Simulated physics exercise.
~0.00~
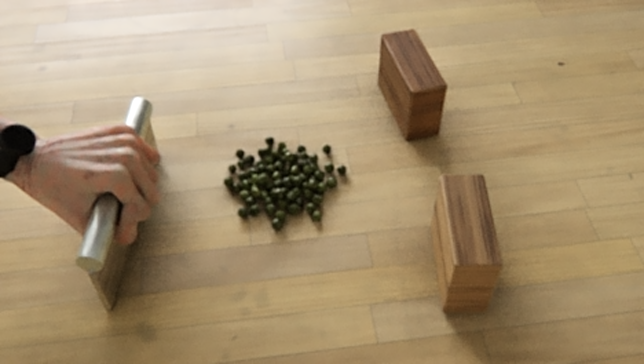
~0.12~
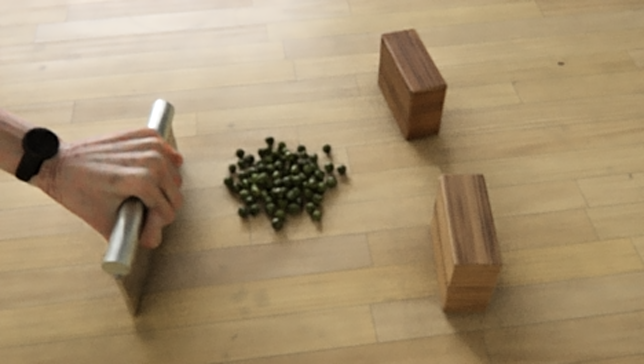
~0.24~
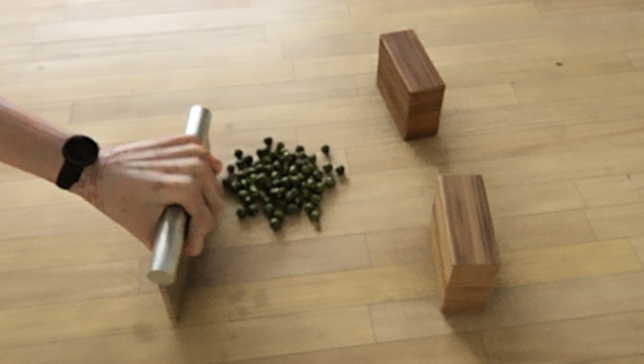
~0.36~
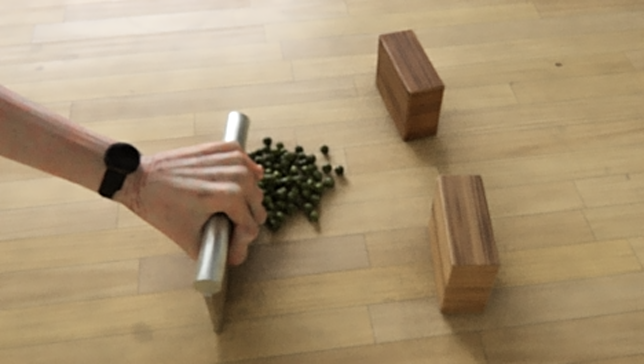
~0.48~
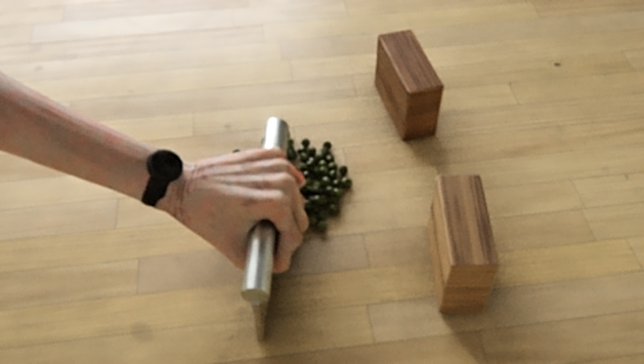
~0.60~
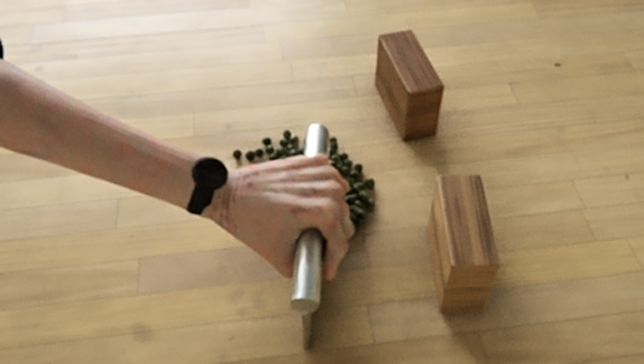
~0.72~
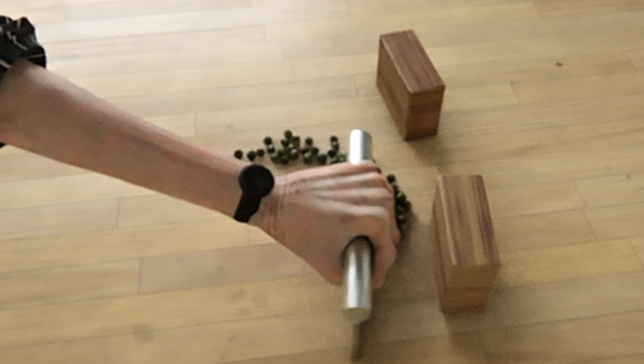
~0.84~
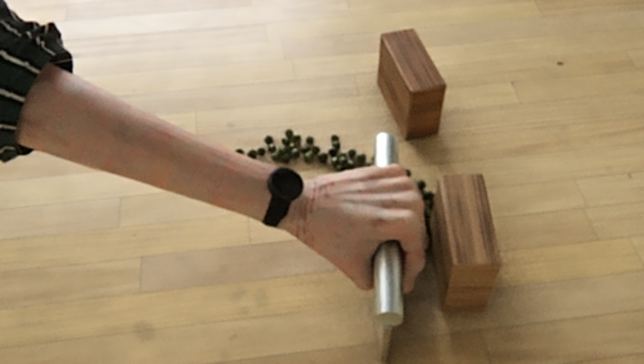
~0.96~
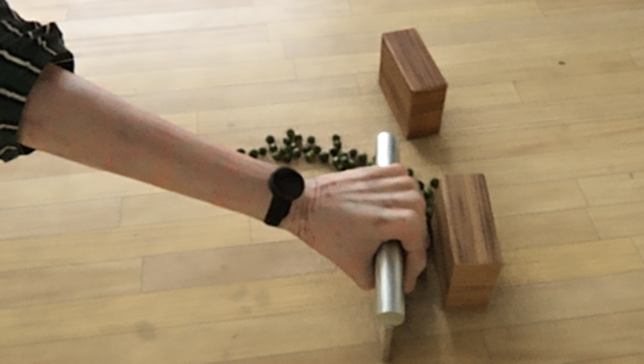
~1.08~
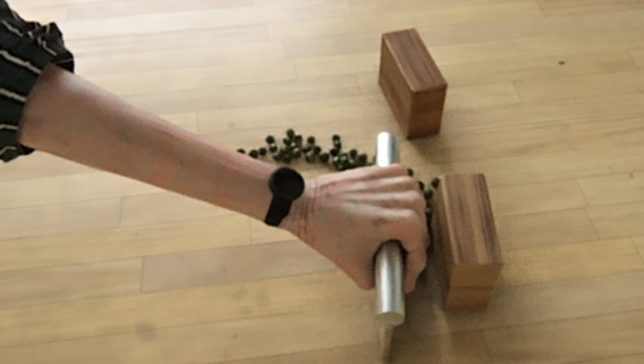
We see a hand wearing a black watch push a metal-handled scraper rightwards through a pile of small dark green olives towards two wooden blocks, spreading some along the way, then stop by the nearer block with nearly all the olives still short of the gap.
